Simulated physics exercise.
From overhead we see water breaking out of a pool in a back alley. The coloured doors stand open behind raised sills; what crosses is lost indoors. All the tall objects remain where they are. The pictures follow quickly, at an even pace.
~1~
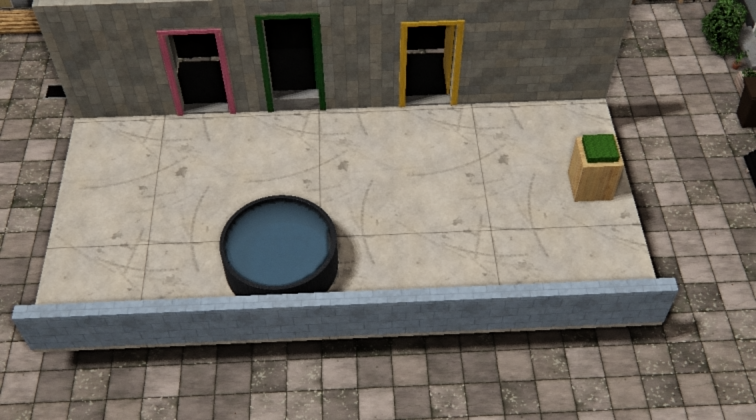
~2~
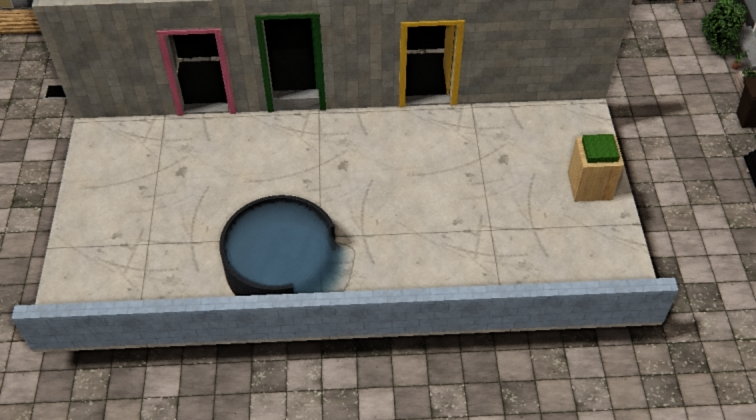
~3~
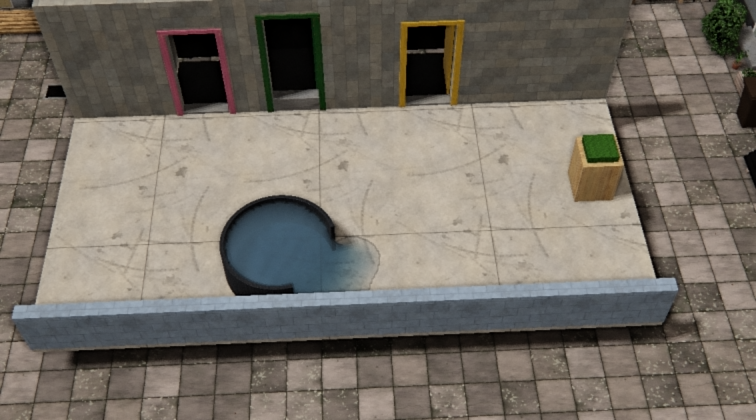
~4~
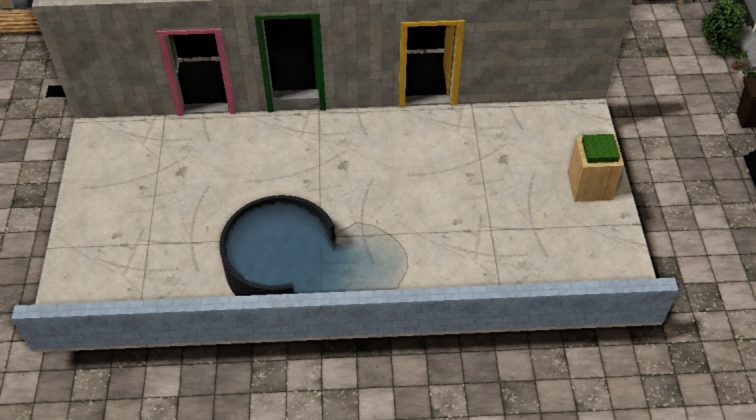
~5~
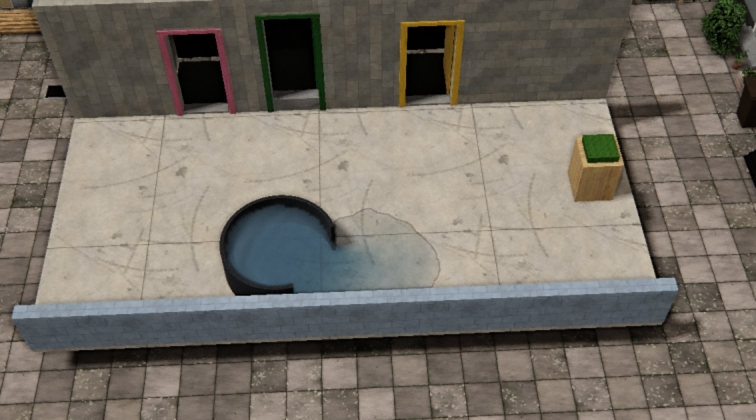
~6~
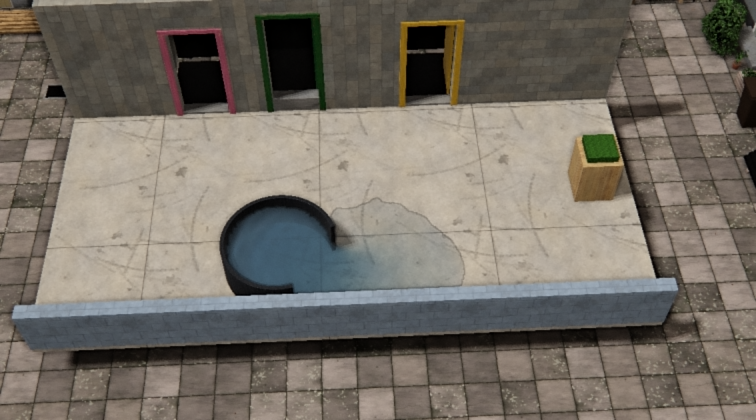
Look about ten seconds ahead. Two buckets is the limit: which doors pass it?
As I see it, the green door receives no more than two buckets; the yellow door receives no more than two buckets; the pink door receives no more than two buckets.
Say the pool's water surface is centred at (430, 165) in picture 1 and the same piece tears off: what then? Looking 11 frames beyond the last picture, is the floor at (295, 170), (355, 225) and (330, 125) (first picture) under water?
First spot stays unwetted, second spot stays unwetted, third spot stays unwetted.
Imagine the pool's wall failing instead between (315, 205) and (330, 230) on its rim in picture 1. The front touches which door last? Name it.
That would be the door marked pink.
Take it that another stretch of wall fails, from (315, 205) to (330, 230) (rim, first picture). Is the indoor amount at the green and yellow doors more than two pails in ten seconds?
One by one: Green ends up below, yellow ends up above.
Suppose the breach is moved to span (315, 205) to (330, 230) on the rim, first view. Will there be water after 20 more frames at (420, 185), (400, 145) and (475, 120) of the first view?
First soaked, second soaked, third soaked.
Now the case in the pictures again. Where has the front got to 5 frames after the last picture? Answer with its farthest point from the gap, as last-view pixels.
Somewhere about (615, 304).
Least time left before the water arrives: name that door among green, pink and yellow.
Answer: The yellow door.
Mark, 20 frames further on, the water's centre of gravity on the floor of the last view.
Close to (410, 253), I reckon.
A moment on, water covers 20 % of the floor; the green door not reached, the yellow door not reached, the pink door not reached.
Next, water covers 30 % of the floor; the green door not reached, the yellow door not reached, the pink door not reached.
Then, water covers 40 % of the floor; the green door not reached, the yellow door not reached, the pink door not reached.
Later, water covers 40 % of the floor; the green door not reached, the yellow door wet at the sill, nothing in, the pink door not reached.
In the end, water covers 45 % of the floor; the green door not reached, the yellow door wet at the sill, nothing in, the pink door not reached.
